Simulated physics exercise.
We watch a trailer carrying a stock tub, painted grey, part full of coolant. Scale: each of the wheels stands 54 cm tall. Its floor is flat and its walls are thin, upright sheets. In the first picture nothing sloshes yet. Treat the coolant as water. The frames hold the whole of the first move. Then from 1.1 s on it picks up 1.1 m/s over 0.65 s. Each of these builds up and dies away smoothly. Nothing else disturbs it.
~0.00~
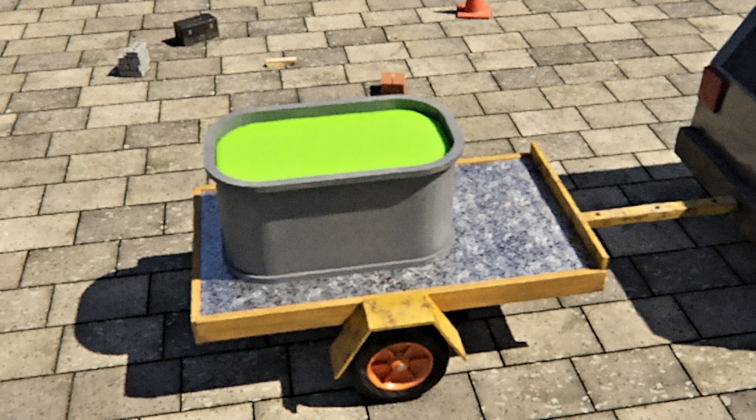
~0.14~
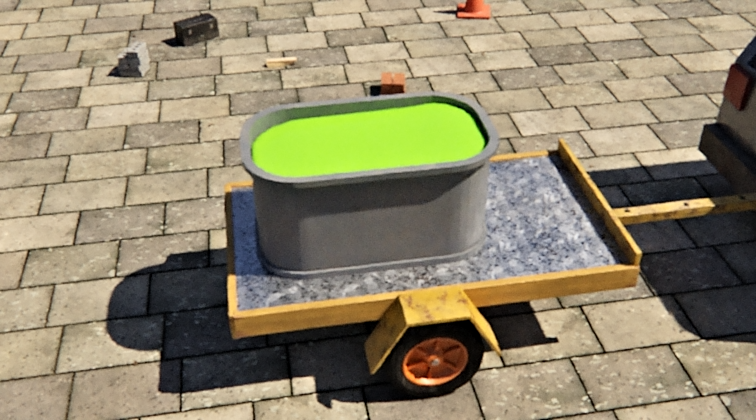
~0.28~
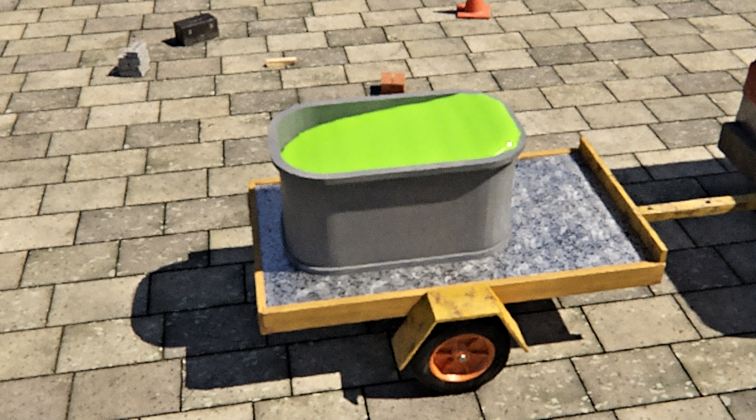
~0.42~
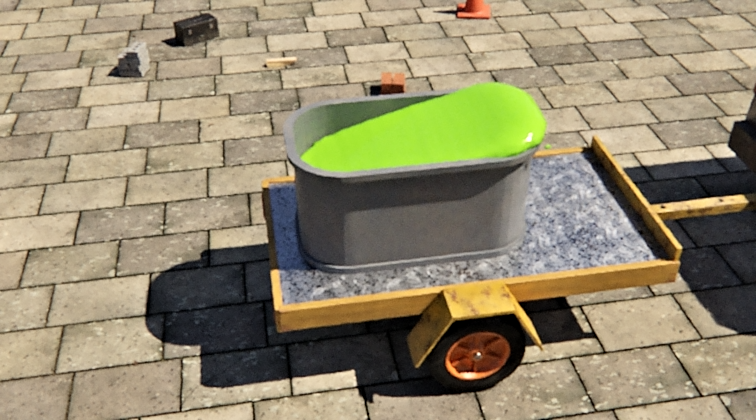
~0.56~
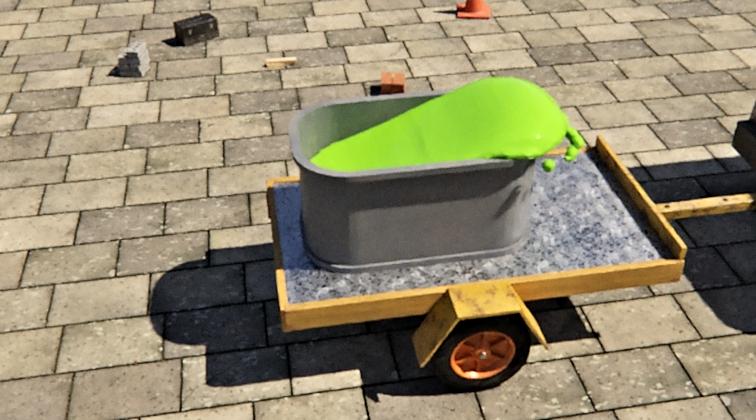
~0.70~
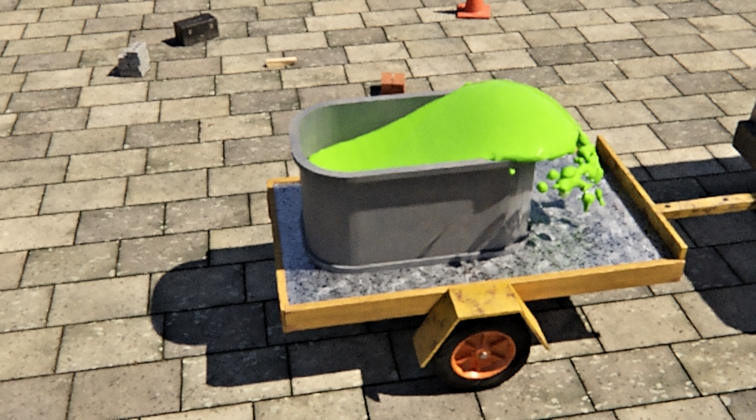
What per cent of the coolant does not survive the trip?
It loses close to 17 per cent.
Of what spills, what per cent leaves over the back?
Some 40 per cent of it.
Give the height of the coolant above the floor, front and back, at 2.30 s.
Front 66 cm, back 32 cm.
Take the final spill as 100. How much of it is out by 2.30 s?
About 80 per cent.
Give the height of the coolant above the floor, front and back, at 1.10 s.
Front 44 cm, back 62 cm.
After 1.10 s front 44 cm, middle 44 cm, back 62 cm above the floor; the loss stands at 8 per cent, over the front.
After 1.70 s front 25 cm, middle 52 cm, back 61 cm above the floor; the loss stands at 12 per cent, over the front and the back.
After 2.30 s front 65 cm, middle 42 cm, back 32 cm above the floor; the loss stands at 14 per cent, over the front and the back.
After 4.74 s the loss stands at 17 per cent, over the front and the back, 77 of 446 litres.
